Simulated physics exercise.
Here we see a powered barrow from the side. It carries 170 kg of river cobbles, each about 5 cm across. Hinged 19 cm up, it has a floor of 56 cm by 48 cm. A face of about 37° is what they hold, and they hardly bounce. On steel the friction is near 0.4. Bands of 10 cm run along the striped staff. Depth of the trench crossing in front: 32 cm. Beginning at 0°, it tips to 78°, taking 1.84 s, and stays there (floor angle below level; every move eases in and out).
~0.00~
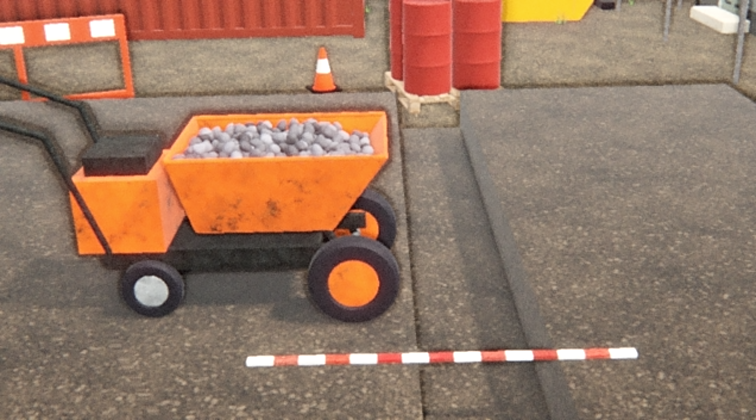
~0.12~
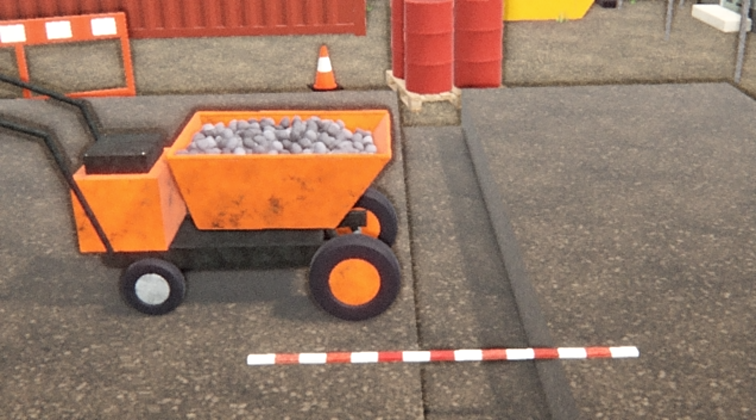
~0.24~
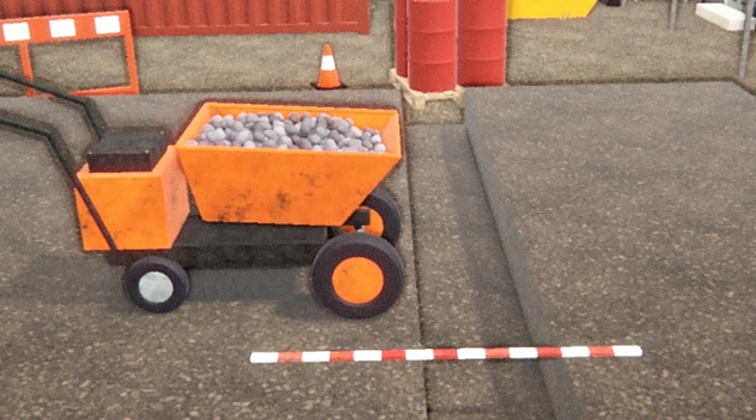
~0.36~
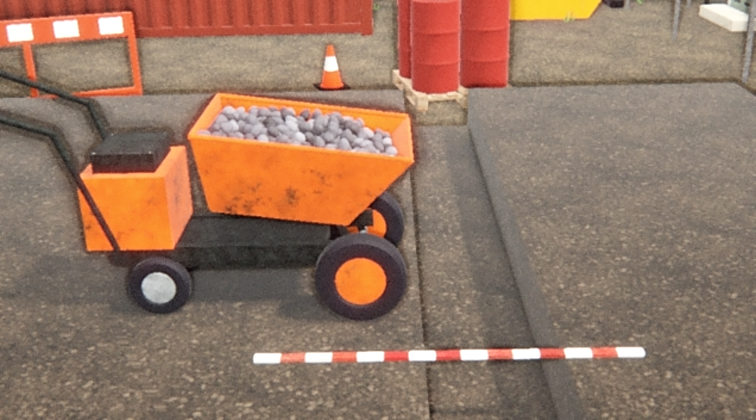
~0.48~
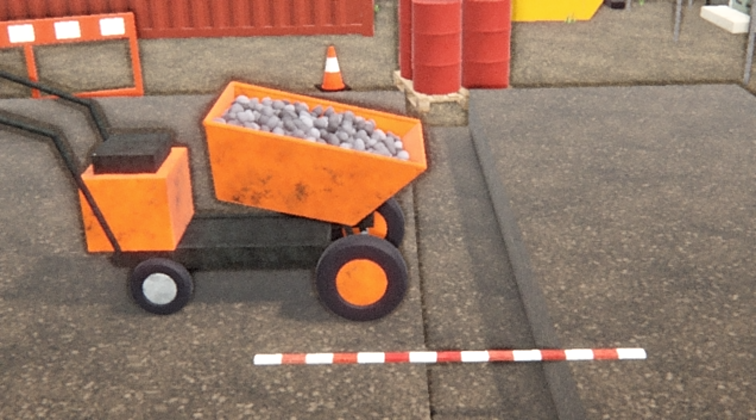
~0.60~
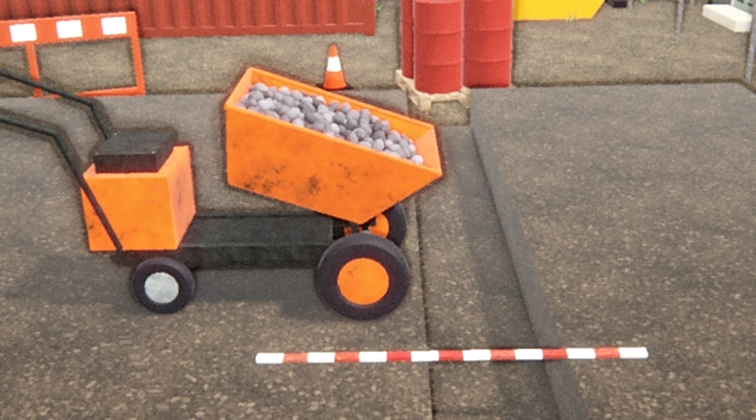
We see an orange powered barrow loaded with grey stones standing on dark ground beside a red-and-white striped staff; its tray slowly tilts forward to the right, the rear rising while the stones stay heaped inside.
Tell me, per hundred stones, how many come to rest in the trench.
69 per hundred.
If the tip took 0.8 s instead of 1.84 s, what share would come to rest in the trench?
I'd put it at roughly 50 per cent.
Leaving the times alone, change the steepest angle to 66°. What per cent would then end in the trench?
Share in trench: Approx. 65%.
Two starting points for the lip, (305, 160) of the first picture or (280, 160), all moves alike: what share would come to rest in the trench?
Around 100 and then 100 percent.
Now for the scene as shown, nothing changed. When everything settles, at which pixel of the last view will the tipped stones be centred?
In the last view, about (521, 327).
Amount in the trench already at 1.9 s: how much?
I'd put it near 40 per cent.
After 1.4 s the floor is at 66°; 95 % in the tray, 5 % in the trench; the foremost stones are at (534, 276).
After 1.9 s the floor is at 78°; 36 % in the tray, 38 % in the trench, 26 % past the trench; the foremost stones are at (689, 287).
After 2.3 s the floor is at 78°; 12 % in the tray, 56 % in the trench, 32 % past the trench; the foremost stones are at (747, 278).
After 4.2 s the floor is at 78°; 0 % in the tray, 69 % in the trench, 31 % past the trench; the foremost stones are past the picture's edge.
